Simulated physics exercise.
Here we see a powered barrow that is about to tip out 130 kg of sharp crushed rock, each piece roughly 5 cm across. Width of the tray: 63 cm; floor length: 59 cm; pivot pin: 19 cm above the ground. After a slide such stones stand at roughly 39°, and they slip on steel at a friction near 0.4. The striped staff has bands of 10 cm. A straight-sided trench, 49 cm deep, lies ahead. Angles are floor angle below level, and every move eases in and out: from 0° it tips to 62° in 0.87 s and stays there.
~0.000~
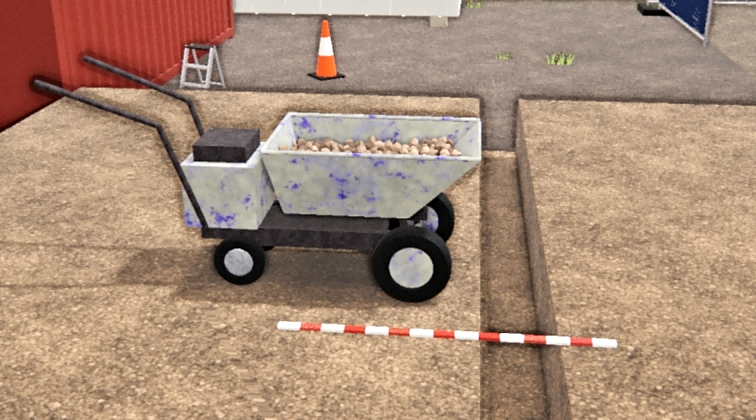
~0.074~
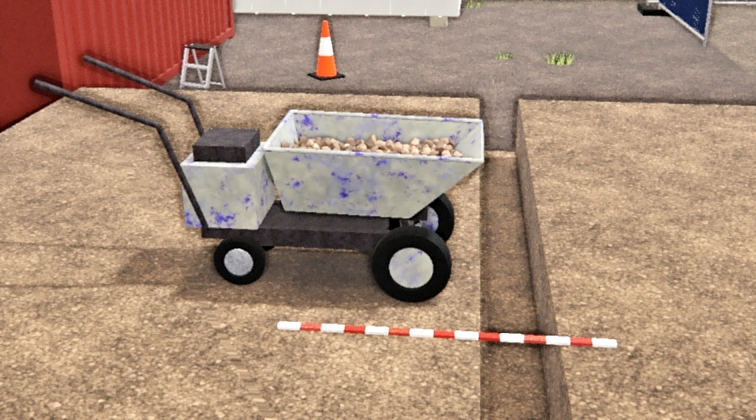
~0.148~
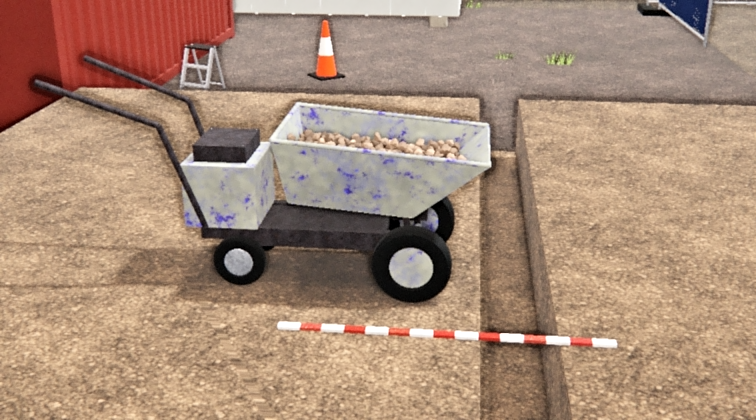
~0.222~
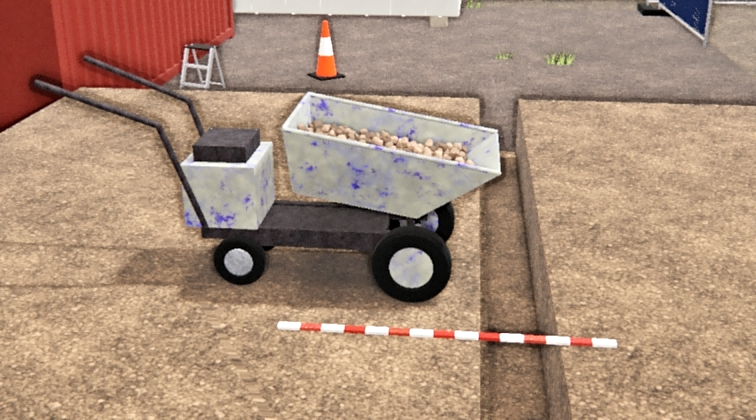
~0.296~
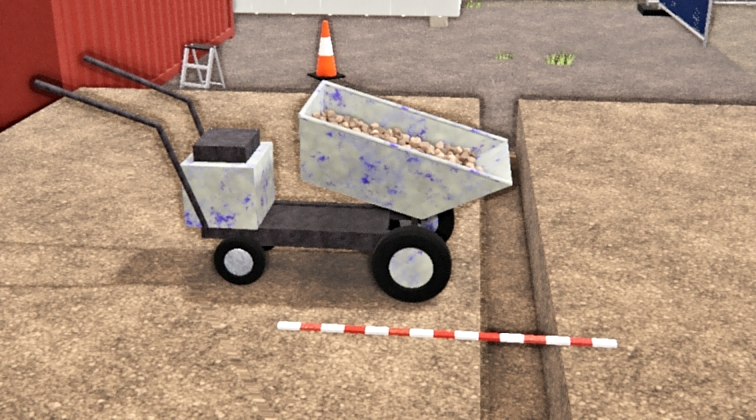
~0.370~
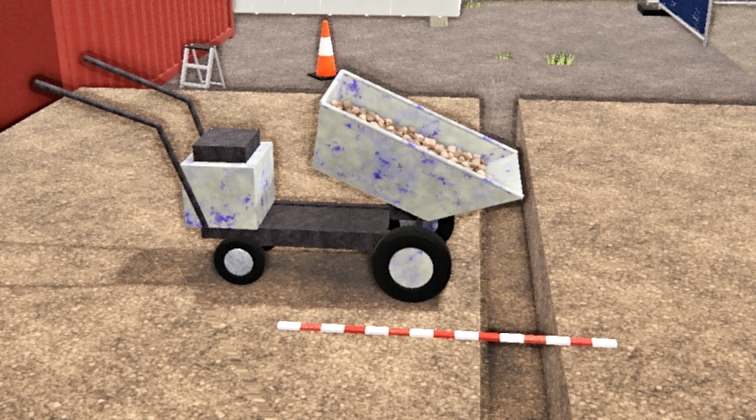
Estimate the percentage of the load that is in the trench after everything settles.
Roughly 32 per cent of the load.
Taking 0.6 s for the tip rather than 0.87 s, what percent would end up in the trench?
Something close to 20 per cent.
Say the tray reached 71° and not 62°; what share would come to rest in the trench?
I'd guess some 10 in a hundred.
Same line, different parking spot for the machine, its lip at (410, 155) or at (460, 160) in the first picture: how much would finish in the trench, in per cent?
Near 80 and near 45 percent.
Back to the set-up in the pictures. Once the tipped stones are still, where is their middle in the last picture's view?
The middle should be near (568, 280).
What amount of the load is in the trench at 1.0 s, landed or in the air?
Around 0 per cent of it.
After 0.6 s the floor is at 52°; 100 % in the tray; the foremost stones are at (521, 223).
After 1.0 s the floor is at 62°; 93 % in the tray, 1 % in the trench, 6 % past the trench; the foremost stones are at (583, 291).
After 1.3 s the floor is at 62°; 52 % in the tray, 3 % in the trench, 45 % past the trench; the foremost stones are at (679, 295).
After 3.3 s the floor is at 62°; 20 % in the tray, 32 % in the trench, 48 % past the trench; the foremost stones are at (726, 291).
